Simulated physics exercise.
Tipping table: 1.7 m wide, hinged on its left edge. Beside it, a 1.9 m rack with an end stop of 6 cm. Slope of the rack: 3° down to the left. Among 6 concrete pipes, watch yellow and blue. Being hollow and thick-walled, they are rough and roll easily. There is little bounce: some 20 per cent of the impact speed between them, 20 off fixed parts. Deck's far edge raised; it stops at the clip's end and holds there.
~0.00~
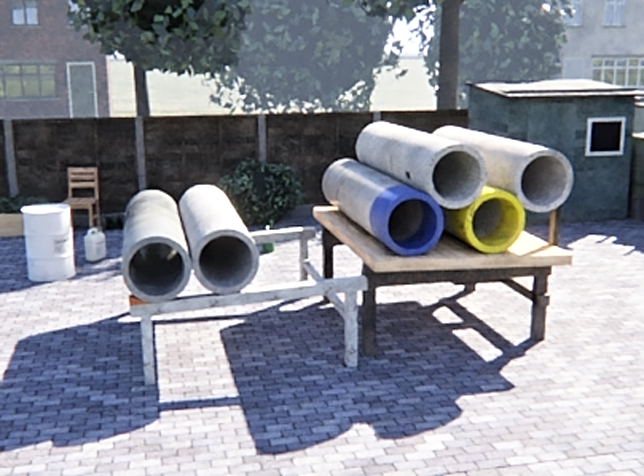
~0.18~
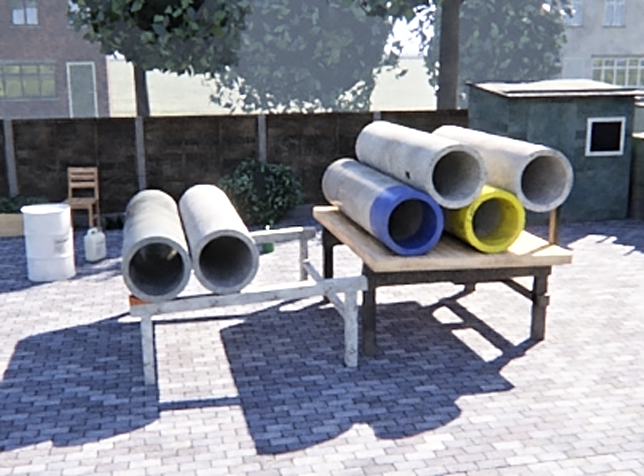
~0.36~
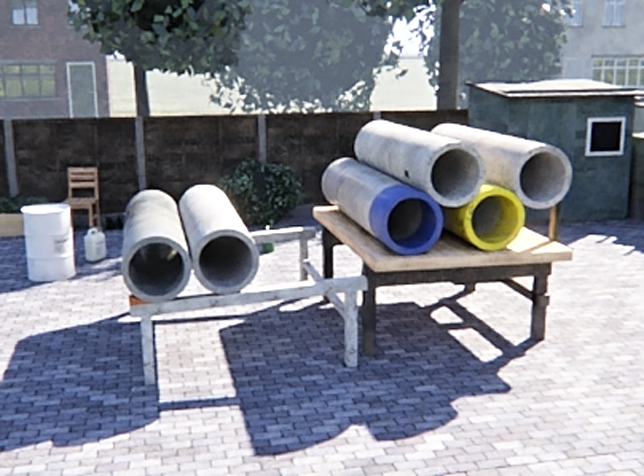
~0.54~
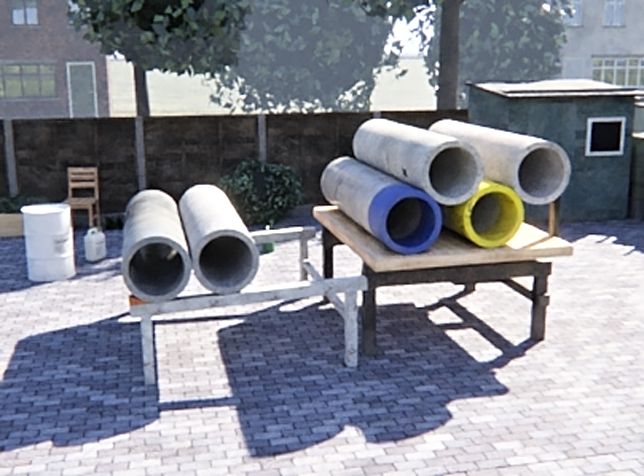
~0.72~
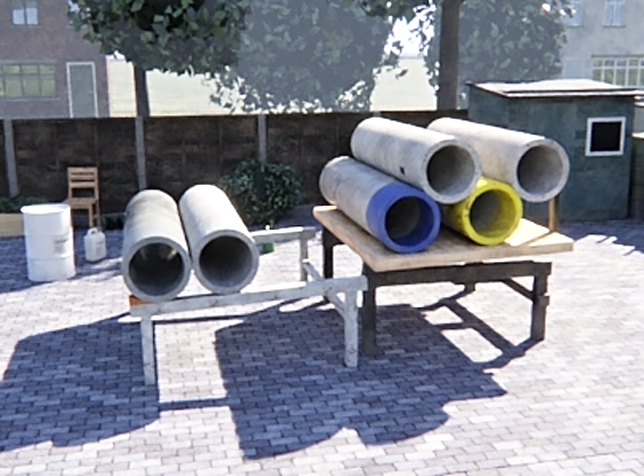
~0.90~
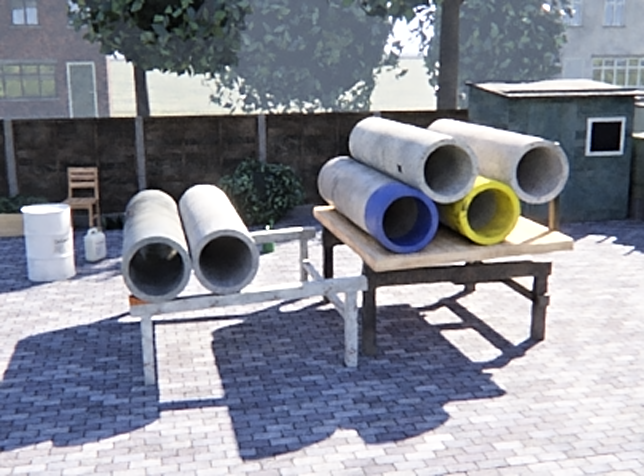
In a paved yard, a wooden tabletop stacked with concrete pipes slowly tilts slightly leftward.
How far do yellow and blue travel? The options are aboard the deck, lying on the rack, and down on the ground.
They finish like this: Yellow aboard the deck, blue lying on the rack.
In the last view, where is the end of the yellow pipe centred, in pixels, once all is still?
Look near pixel (391, 223).
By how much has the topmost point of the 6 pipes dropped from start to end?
About 15 cm.
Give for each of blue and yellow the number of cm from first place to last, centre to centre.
The blue one moved 100 and the yellow one moved 90.
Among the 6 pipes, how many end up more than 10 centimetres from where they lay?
The answer comes to 4.
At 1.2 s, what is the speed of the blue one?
Estimate: Some 0.2 m/s.
After 1.2 s, yellow is on the deck, 95 cm from the hinge, rolling left; blue is on the deck, 25 cm from the hinge, rolling left; 0 past the stop so far.
After 1.5 s, yellow is on the deck, 90 cm from the hinge, rolling left; blue is on the deck, 20 cm from the hinge, rolling left; 0 past the stop so far.
After 1.9 s, yellow is on the deck, 80 cm from the hinge, rolling left; blue is on the deck, 5 cm from the hinge, rolling left; 0 past the stop so far.
After 2.3 s, yellow is on the deck, 65 cm from the hinge, rolling left; blue is on the rack, 185 cm from the rack's far end, rolling left; 0 past the stop so far.
At rest (5.1 s), yellow is on the deck, 15 cm from the hinge; blue is on the rack, 125 cm from the rack's far end; 0 past the stop so far.
